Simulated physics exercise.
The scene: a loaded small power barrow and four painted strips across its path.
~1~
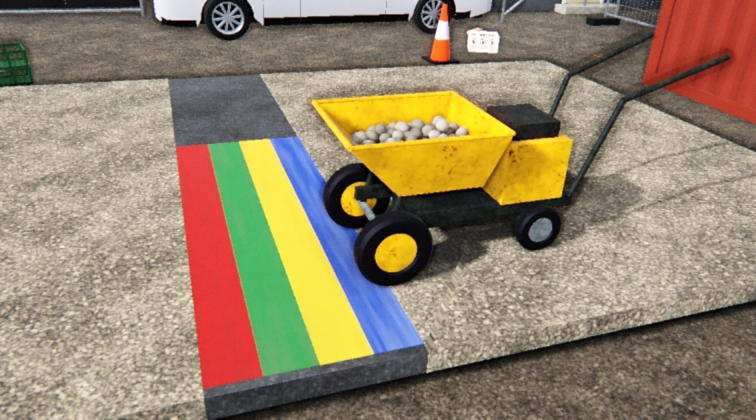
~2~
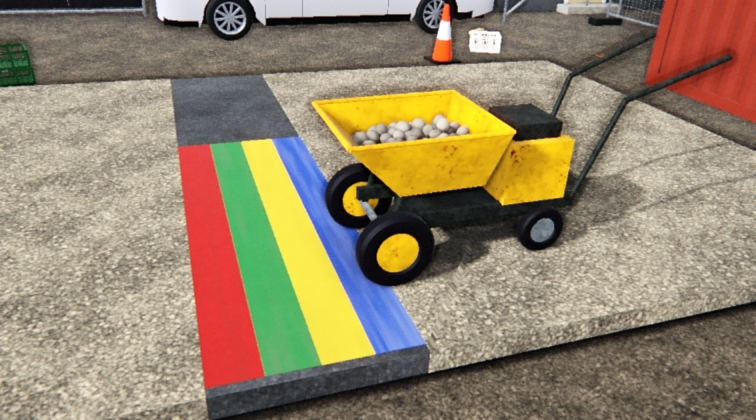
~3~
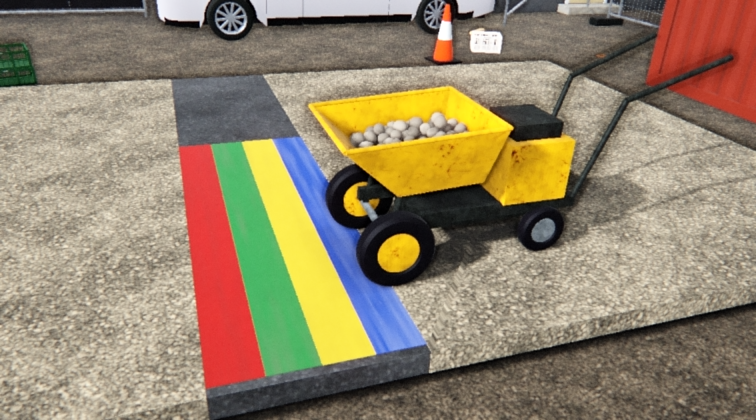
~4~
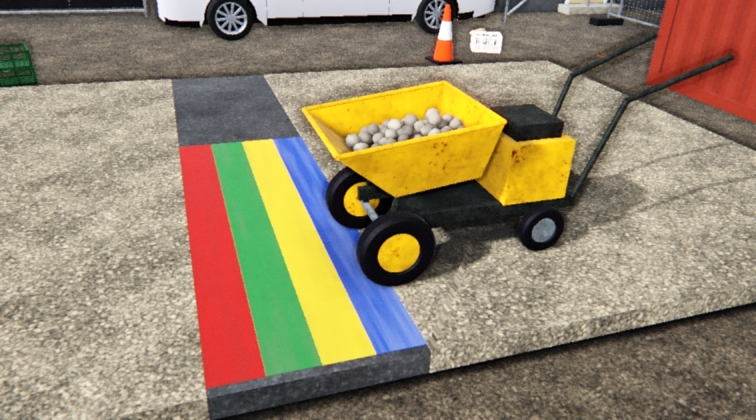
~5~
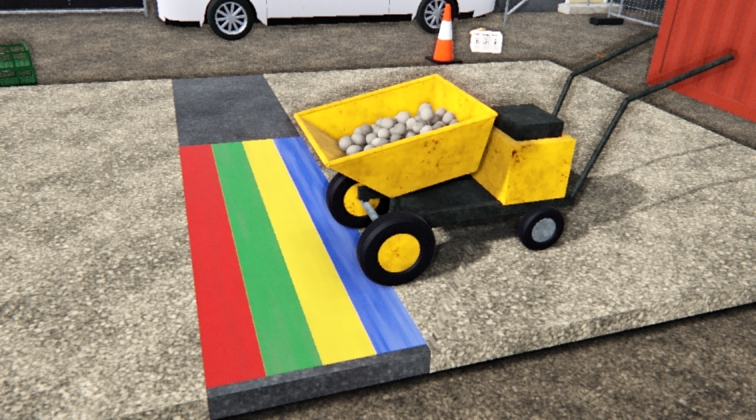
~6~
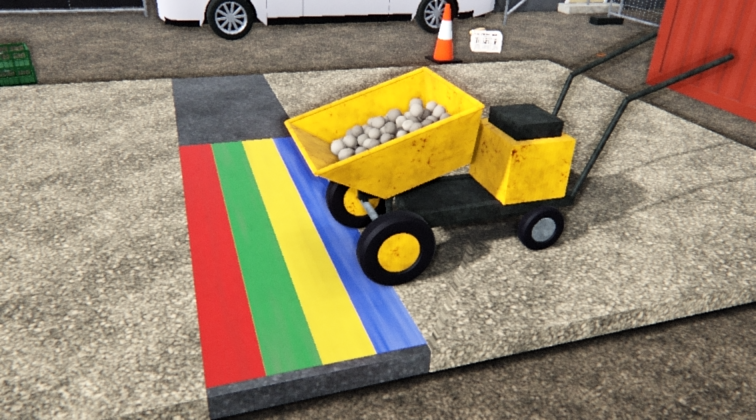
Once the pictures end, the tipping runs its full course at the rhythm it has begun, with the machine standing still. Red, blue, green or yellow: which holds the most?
The red one gets the largest share.
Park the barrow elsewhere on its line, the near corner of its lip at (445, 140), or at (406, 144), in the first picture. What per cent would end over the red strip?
In turn 10 and 20 in a hundred.
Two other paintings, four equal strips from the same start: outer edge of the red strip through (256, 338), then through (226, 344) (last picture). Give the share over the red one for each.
In turn 20 and 40 in a hundred.
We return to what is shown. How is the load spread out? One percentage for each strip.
In per cent, blue strip 0, yellow strip 0, green strip 10 and red strip 35.
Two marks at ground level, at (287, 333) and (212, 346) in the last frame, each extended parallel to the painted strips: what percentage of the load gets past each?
Near 80 % and 30 %.
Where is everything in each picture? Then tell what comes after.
In the first picture, lip of the skip (350, 149), level; top of the load (428, 131), river pebbles; blue strip (379, 311); yellow strip (331, 320); green strip (280, 329); red strip (226, 339).
In the second picture, lip of the skip (350, 150), level; top of the load (429, 131).
In the third picture, lip of the skip (346, 153), tipped barely; top of the load (432, 134).
In the fourth picture, lip of the skip (338, 158), tipped a little; top of the load (429, 131).
In the fifth picture, lip of the skip (328, 165), tipped a little; top of the load (441, 129).
In the sixth picture, lip of the skip (317, 174), tipped clearly; top of the load (432, 123); blue strip (382, 311); yellow strip (334, 320); green strip (283, 329); red strip (229, 339).
Just after the last frame, skip tipped steeply; every one in the skip.
A moment on, skip tipped right over; the larger part in the skip; about a tenth over the green strip; about a tenth over the red strip.
Further on, skip tipped right over; roughly a quarter in the skip; about a tenth over the green strip; roughly a third over the red strip; roughly a quarter off the paint.
When it is over, skip tipped right over; roughly a quarter in the skip; not one over the blue strip; not one over the yellow strip; about a tenth over the green strip; roughly a third over the red strip; roughly a quarter off the paint.
